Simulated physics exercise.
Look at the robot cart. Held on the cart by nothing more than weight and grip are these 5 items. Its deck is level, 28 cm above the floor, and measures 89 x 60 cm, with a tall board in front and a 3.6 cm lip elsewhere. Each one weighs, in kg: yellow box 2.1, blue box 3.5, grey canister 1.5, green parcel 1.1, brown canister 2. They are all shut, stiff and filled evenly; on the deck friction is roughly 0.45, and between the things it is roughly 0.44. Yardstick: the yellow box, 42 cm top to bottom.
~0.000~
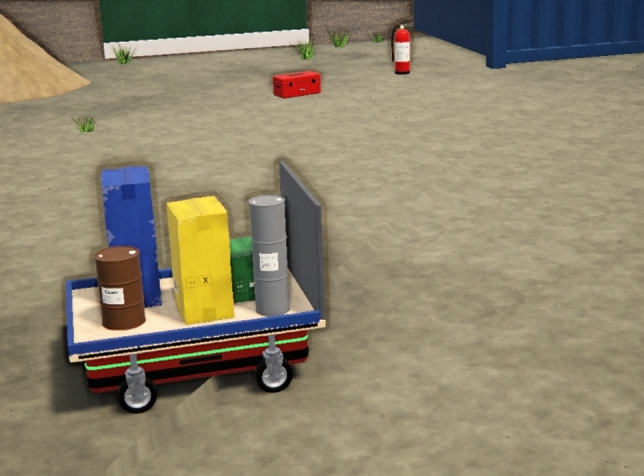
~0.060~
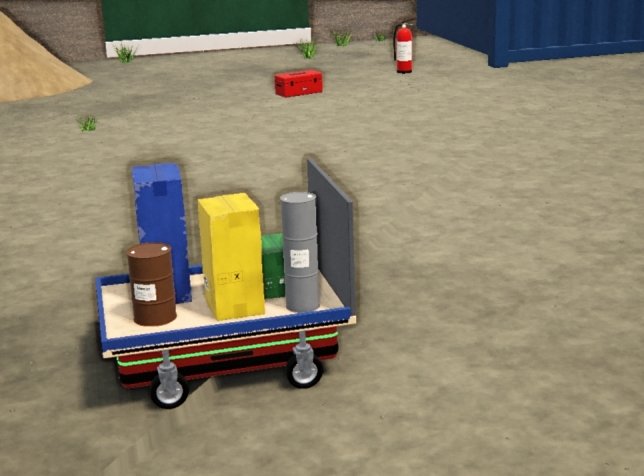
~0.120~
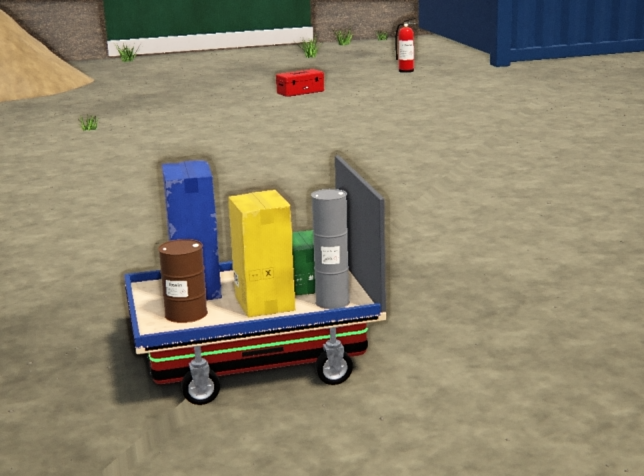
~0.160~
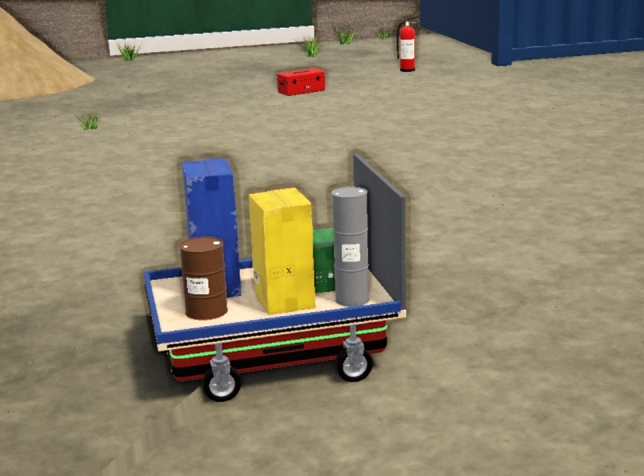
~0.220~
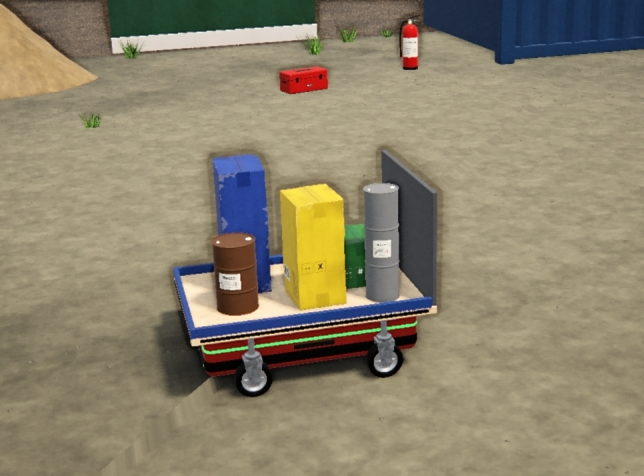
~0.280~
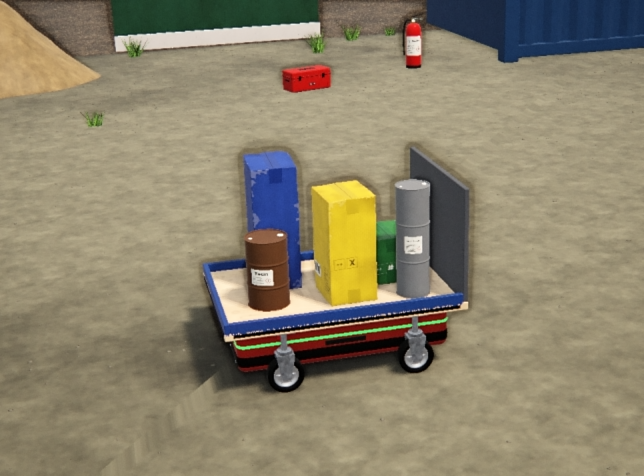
In a yard with a sand pile, a red toolbox and a fire extinguisher, a flat cart carrying blue, yellow and green boxes and brown and grey canisters rolls steadily to the right, its load staying in place.
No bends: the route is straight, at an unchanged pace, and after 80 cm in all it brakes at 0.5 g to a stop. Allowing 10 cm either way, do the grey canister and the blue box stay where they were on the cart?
Grey canister: Yes, it stays; blue box: No, it shifts.
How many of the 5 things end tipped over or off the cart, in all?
So, 1 in all.
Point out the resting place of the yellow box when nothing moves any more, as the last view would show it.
Its centre ends close to (505, 225) in the last view.
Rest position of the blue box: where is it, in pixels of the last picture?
Near (490, 205).
After 0.58 s, cart has run 108 cm; grey canister leaning 6° near (545, 223); blue box leaning 4° near (401, 206).
After 0.88 s, cart has run 121 cm, stopped; blue box leaning 35° near (465, 198); grey canister leaning 10° near (578, 218); yellow box leaning 17°.
After 1.58 s, cart has run 121 cm, stopped; blue box leaning 57° near (490, 205); yellow box leaning 7°; green parcel slid 8 cm.
At rest (2.8 s), tipped over on the cart, blue box; the other 4 in place, give or take 10 cm. In the last view, grey canister near (569, 221), blue box near (490, 205).
